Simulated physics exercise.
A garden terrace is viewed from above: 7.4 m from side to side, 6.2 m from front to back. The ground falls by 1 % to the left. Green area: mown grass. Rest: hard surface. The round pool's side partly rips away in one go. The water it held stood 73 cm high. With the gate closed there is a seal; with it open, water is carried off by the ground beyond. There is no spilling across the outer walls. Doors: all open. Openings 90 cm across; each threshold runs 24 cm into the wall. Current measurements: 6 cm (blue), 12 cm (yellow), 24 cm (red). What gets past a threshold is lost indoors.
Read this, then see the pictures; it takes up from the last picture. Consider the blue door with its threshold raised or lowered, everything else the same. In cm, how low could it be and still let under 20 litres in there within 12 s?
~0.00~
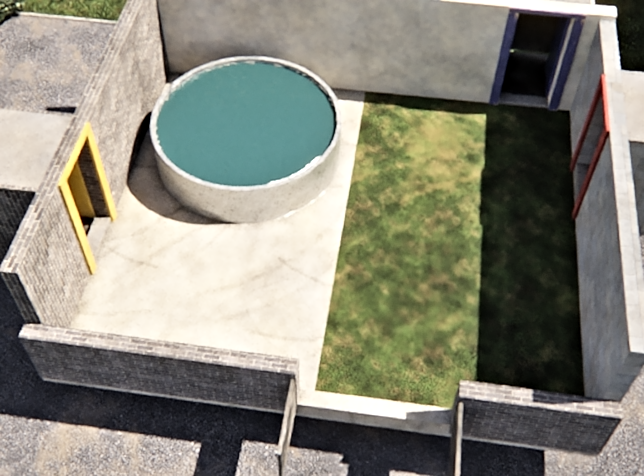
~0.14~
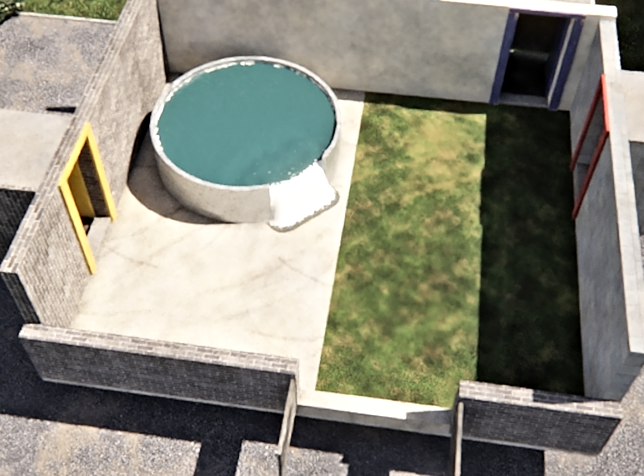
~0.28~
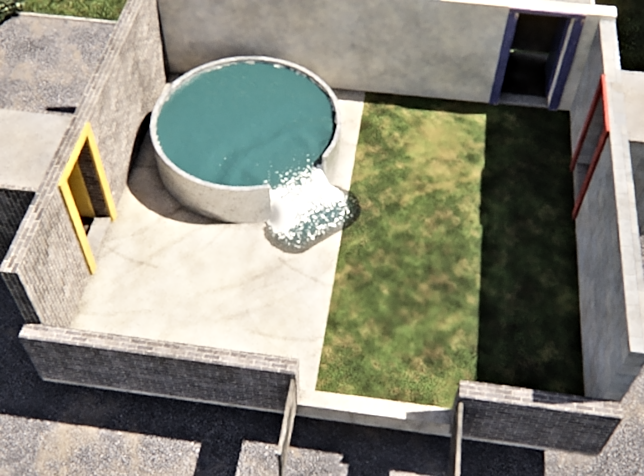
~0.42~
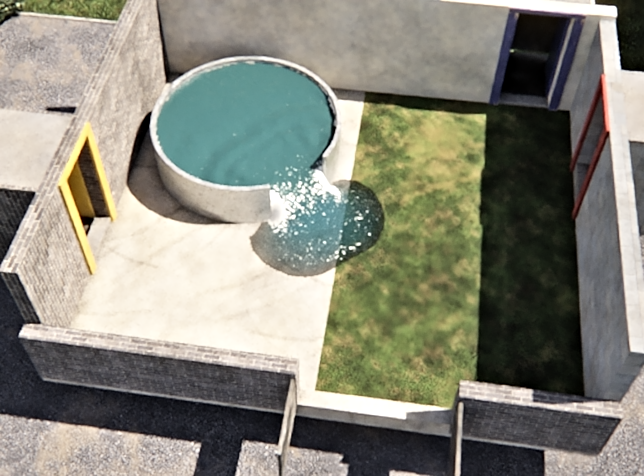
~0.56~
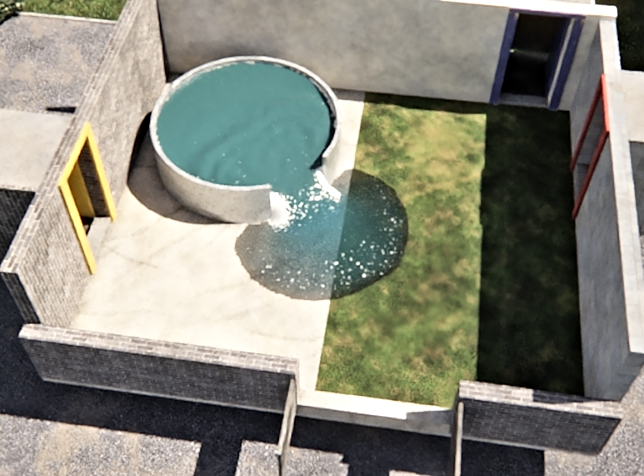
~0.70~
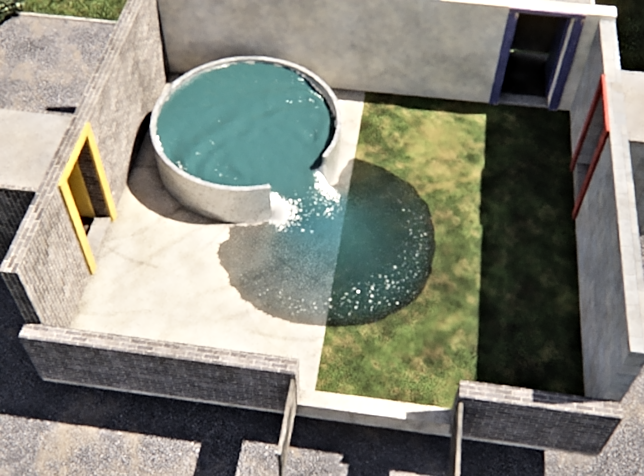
I would say 5.5 cm.
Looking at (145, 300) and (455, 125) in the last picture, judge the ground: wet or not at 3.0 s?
Taking them as asked: Spared, then spared.
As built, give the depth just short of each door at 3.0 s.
In cm: Blue 0, yellow 0, red 0.
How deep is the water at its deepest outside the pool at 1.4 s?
About 42 cm at most.
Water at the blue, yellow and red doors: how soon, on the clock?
It reaches blue at 6.5 s, yellow at 4.5 s, and red at 3.8 s.
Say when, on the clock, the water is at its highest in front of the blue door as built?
Around 8.5 seconds.
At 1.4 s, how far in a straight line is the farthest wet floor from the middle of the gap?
Around 3.6 m from the gap.
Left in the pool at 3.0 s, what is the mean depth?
I'd put it near 45 cm.
After 1.4 s water covers 30 % of the floor, deepest (42 cm) near (307, 208); it has not reached the blue door.
After 3.0 s water covers 55 % of the floor, deepest (30 cm) near (307, 208); it has not reached the blue door.
After 12.0 s water covers 100 % of the floor, deepest (11 cm) near (122, 196); 7 cm at the blue door, 13 litres in over its 6 cm threshold.
At the blue door as built, the water arrived by 6.5 s and peaked near 9 cm at 8.4 s.
Run again over the same 12 s with other heights there, 30 litres in over 4.5 cm, 9 litres over 6.5 cm. The limit of 20 litres is kept from about 5.5 cm up.
